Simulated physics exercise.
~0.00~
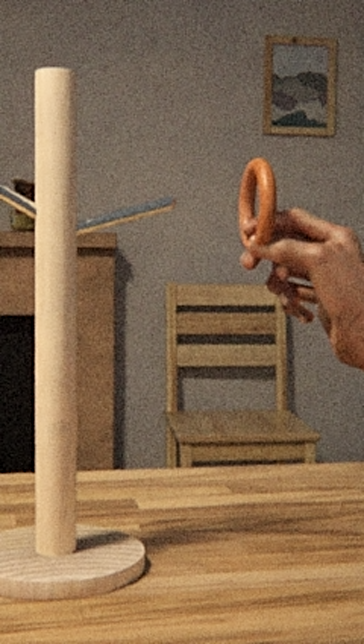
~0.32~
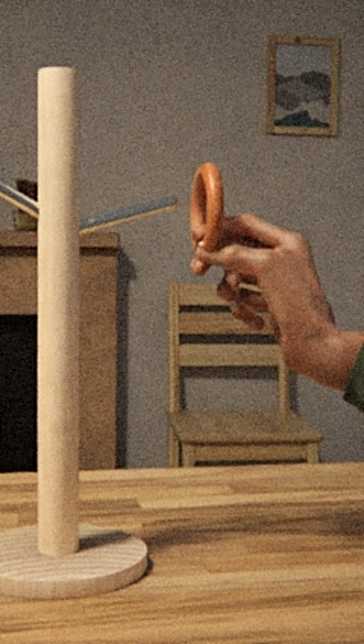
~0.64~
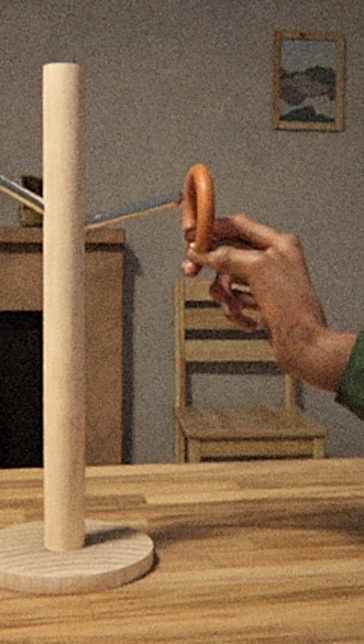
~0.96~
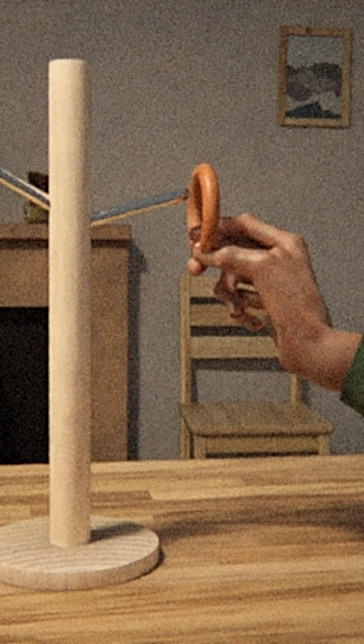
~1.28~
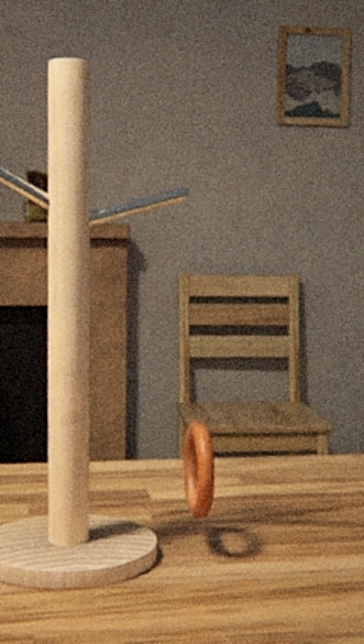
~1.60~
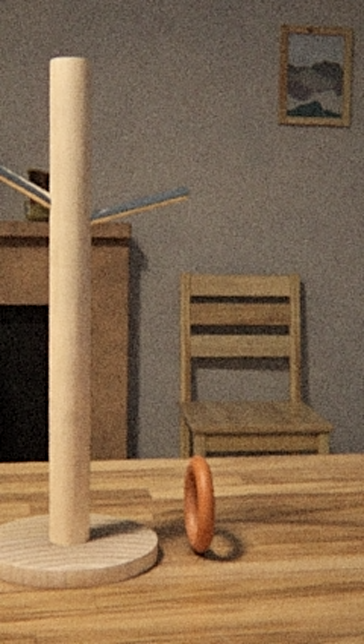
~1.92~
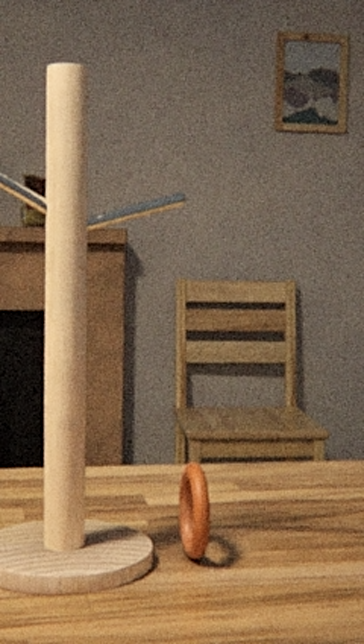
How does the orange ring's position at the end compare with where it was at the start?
At the start the orange ring was held up in the air by a hand, to the right of the post. At the end it was down on the table, farther left and close to the stand's round base.
